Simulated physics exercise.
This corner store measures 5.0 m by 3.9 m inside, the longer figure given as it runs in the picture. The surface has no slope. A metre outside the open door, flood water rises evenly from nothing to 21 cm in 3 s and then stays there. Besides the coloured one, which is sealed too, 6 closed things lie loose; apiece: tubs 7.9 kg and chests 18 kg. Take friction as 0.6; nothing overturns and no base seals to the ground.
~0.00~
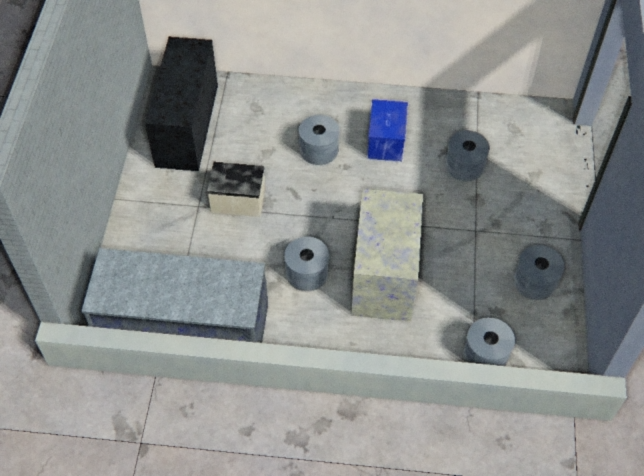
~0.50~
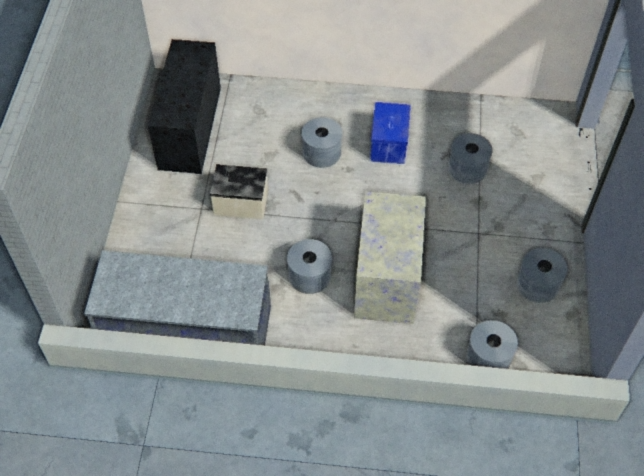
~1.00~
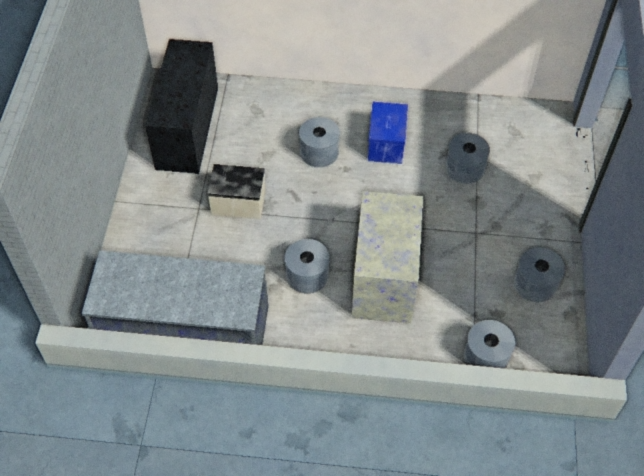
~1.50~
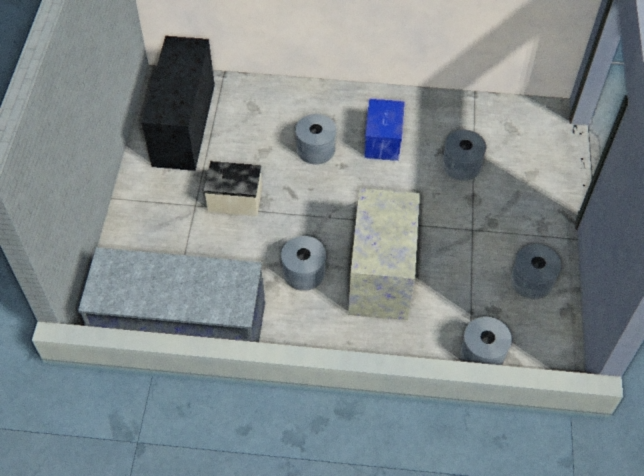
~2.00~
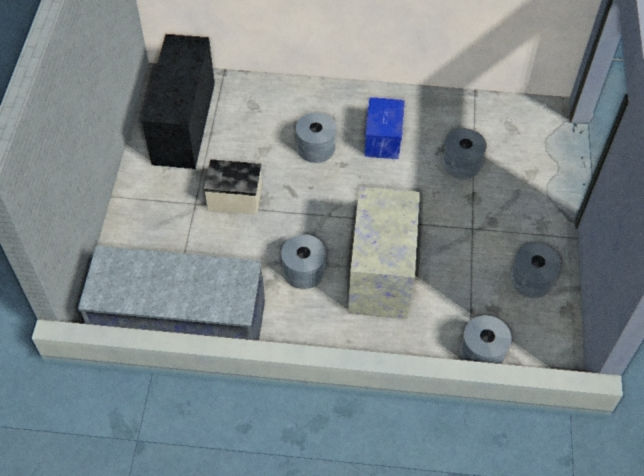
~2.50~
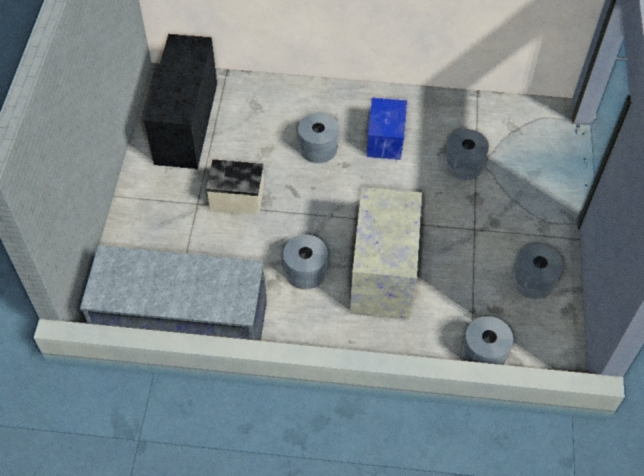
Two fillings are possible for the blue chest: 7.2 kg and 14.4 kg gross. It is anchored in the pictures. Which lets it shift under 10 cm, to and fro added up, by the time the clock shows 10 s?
Verdict: Neither weight holds it.
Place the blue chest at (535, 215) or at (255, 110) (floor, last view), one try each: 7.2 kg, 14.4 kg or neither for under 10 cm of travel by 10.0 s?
In turn: Neither is enough; neither is enough.
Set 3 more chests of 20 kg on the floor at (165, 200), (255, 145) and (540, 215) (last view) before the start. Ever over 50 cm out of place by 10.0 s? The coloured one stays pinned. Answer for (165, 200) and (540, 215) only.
In turn: Less, past it.
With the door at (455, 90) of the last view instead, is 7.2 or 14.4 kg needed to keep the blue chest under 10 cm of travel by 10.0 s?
In that case neither weight holds it.
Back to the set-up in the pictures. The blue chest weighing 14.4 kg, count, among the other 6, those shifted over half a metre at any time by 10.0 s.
I count 3.
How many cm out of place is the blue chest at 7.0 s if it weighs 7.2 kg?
About 200 cm.
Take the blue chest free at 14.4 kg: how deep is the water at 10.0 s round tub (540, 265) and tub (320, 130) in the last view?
About 2 and 14 cm.
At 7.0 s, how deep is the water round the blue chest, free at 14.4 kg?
Roughly 9 cm.
After 3.5 s the blue chest would be 0 cm from its start with 7.2 kg and 0 cm from its start with 14.4 kg; 1 cm of water round it then.
After 4.5 s the blue chest would be 43 cm from its start with 7.2 kg and 23 cm from its start with 14.4 kg; 4 cm of water round it then.
After 7.0 s the blue chest would be 179 cm from its start with 7.2 kg and 112 cm from its start with 14.4 kg; 9 cm of water round it then.
After 10.0 s the blue chest would be 195 cm from its start with 7.2 kg and 188 cm from its start with 14.4 kg; 12 cm of water round it then.
